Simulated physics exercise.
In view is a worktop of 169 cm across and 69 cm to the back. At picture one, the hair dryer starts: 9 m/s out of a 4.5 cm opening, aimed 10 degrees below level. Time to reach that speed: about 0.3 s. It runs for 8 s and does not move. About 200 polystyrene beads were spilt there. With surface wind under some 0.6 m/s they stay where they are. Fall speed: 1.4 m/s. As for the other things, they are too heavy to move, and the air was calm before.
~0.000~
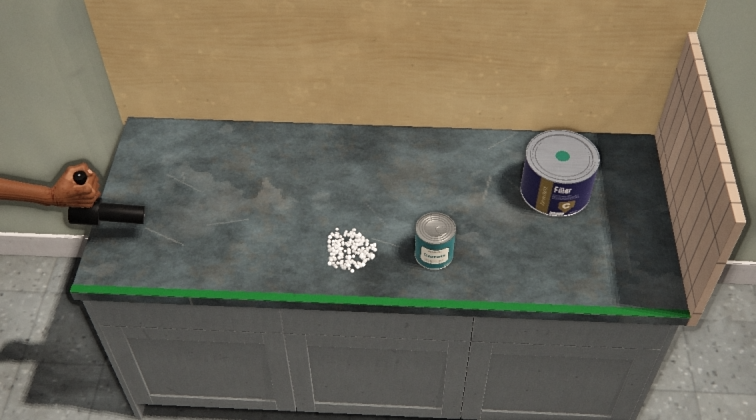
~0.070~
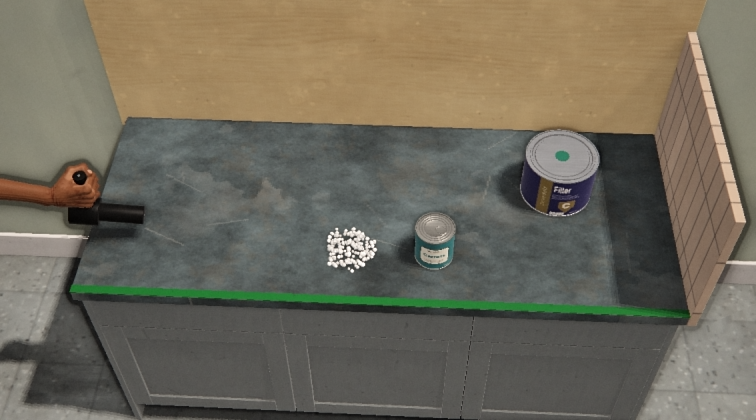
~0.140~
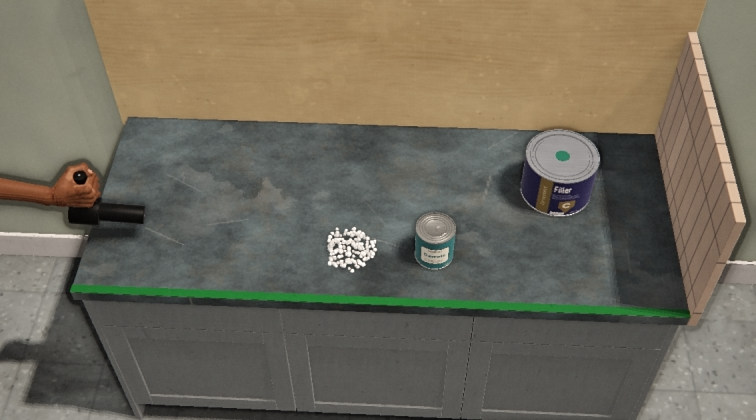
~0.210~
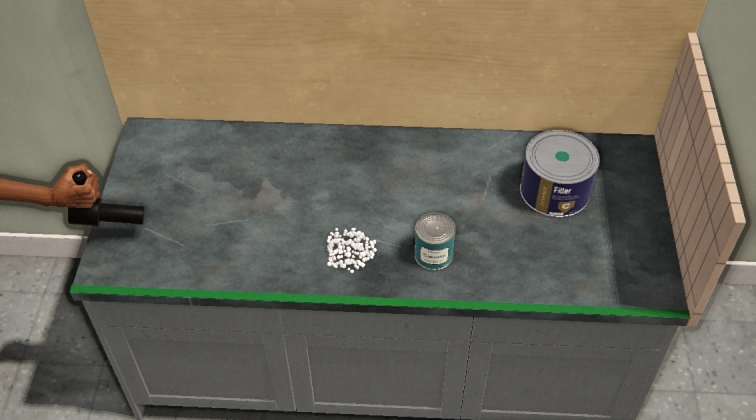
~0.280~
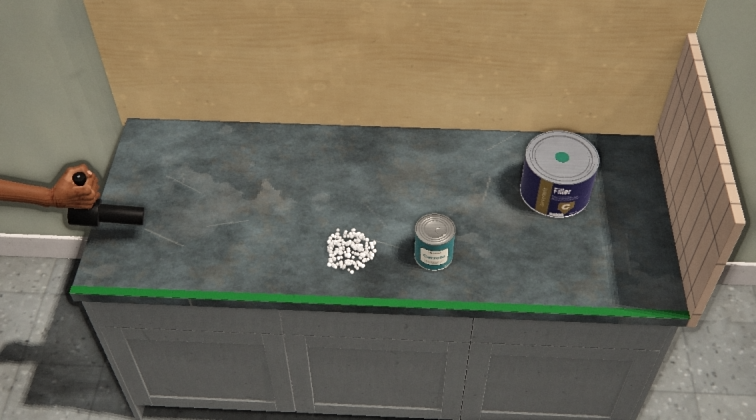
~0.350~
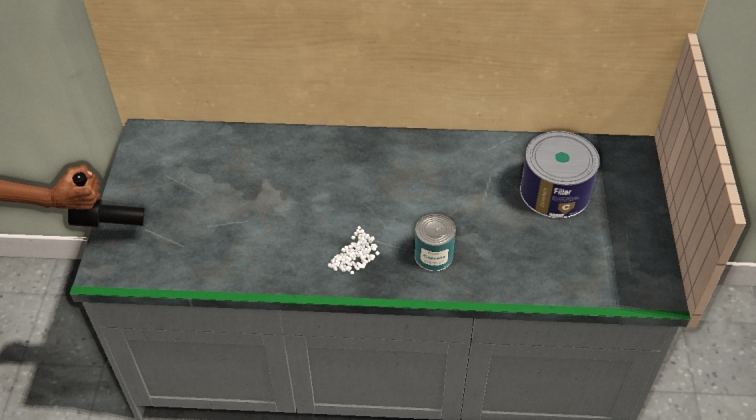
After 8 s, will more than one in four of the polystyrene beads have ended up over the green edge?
The loss over that edge exceeds a quarter.
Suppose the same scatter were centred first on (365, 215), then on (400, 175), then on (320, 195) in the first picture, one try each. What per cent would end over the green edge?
10, 0 and 0 in a hundred, respectively.
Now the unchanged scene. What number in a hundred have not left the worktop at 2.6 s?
Estimate: Near 10 percent.
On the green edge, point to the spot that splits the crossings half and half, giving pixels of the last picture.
Median crossing point, approx. (444, 309).
After 1.6 s, 86 % are over the green edge; 82 % have settled or left.
After 2.6 s, 88 % are over the green edge; 88 % have settled or left.
After 4.4 s, 88 % are over the green edge; 88 % have settled or left.
After 8.0 s, at the end, 90 % are over the green edge.
